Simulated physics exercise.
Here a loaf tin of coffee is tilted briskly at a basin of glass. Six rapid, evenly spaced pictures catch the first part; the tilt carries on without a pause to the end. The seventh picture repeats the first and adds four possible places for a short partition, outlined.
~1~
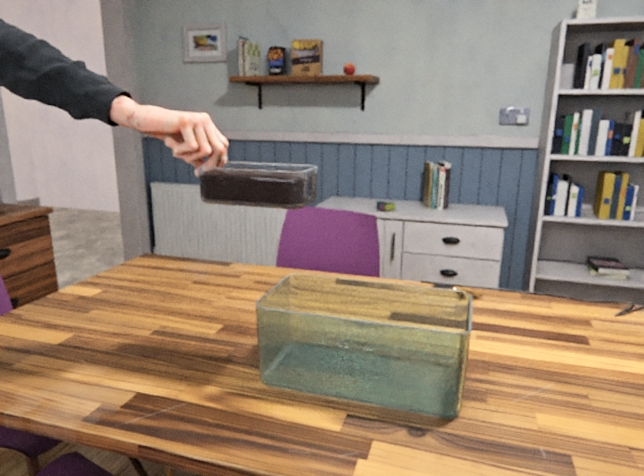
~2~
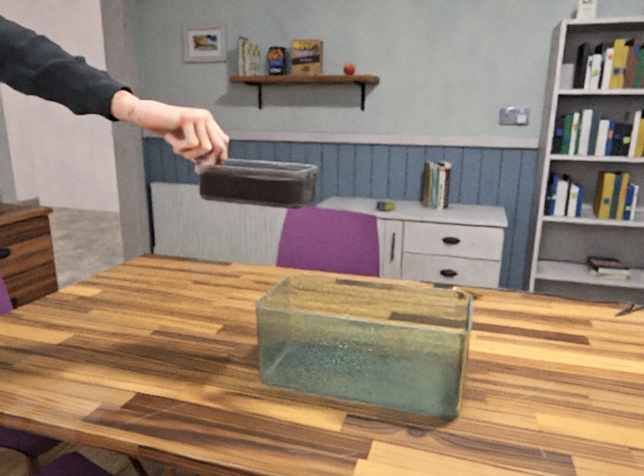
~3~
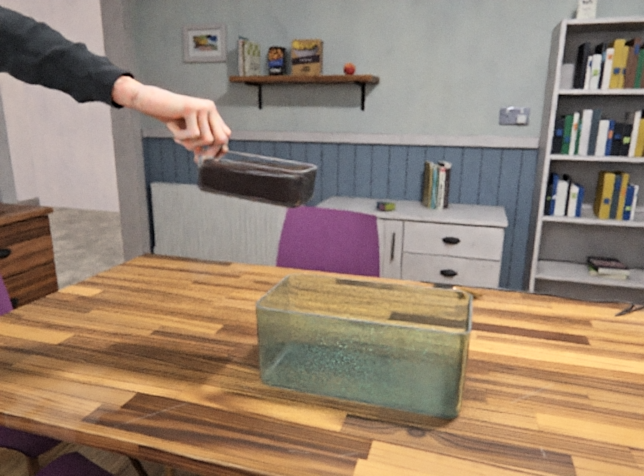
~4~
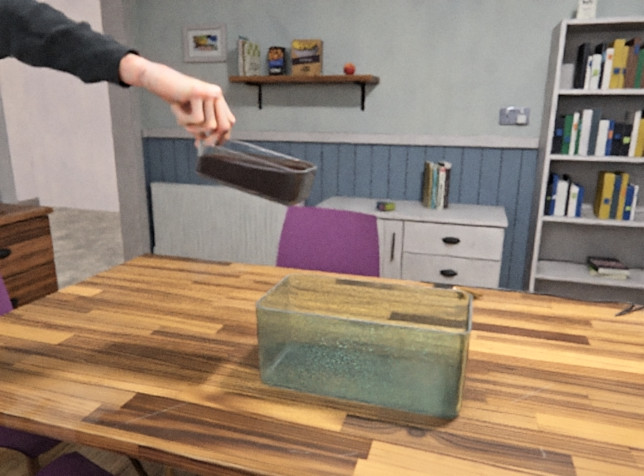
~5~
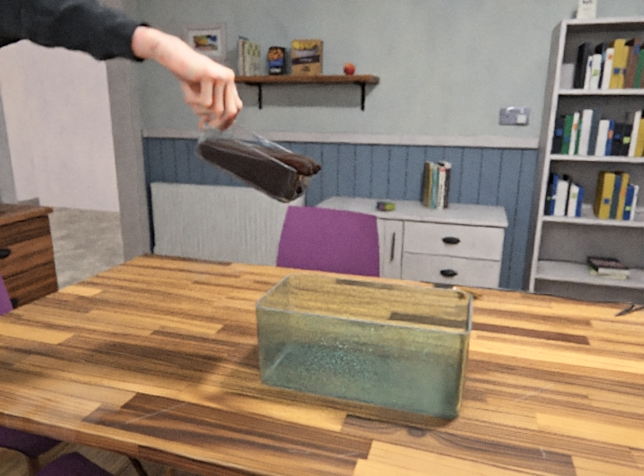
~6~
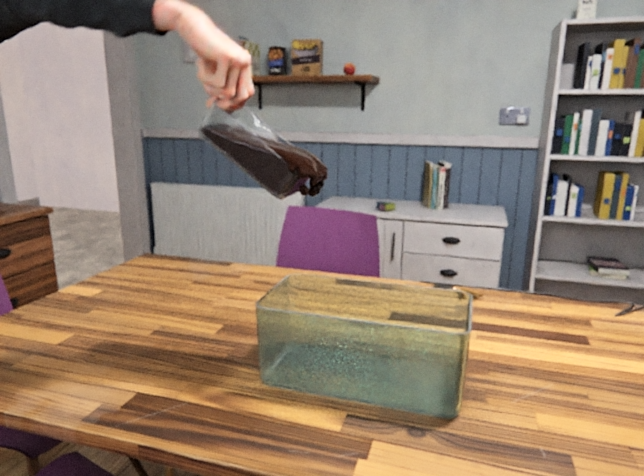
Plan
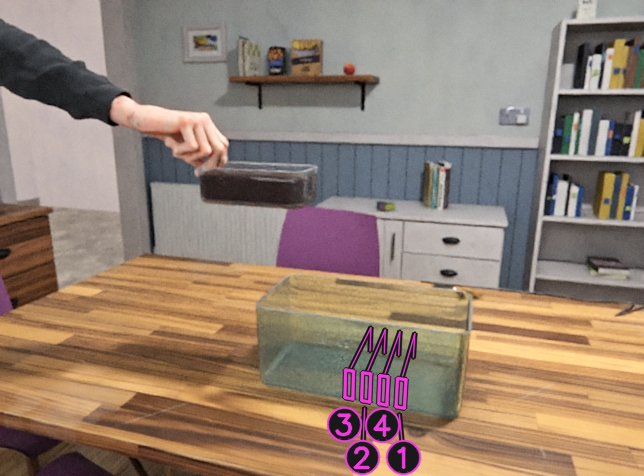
At the start, a hand from the left holds a clear, loaf-shaped container of dark coffee level above a wooden table, where a glass basin sits. The hand then tilts the container briskly, its right end dipping steadily lower. Coffee slips over the lip and hangs just below it, still above the basin.
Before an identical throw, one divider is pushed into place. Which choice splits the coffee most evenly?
1 works best here.
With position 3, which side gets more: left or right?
More ends on the right.
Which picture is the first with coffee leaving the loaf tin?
In picture 4.
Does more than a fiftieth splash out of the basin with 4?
Yes.
On the marked copy, 1 at (399, 414); 2 at (364, 407); 3 at (347, 404); 4 at (381, 410).
With 1, about 49 % ends left of the wall and 41 % right of it; 11 % is lost outside.
With 2, about 22 % ends left of the wall and 67 % right of it; 10 % is lost outside.
With 3, about 17 % ends left of the wall and 74 % right of it; 9 % is lost outside.
With 4, about 33 % ends left of the wall and 58 % right of it; 10 % is lost outside.
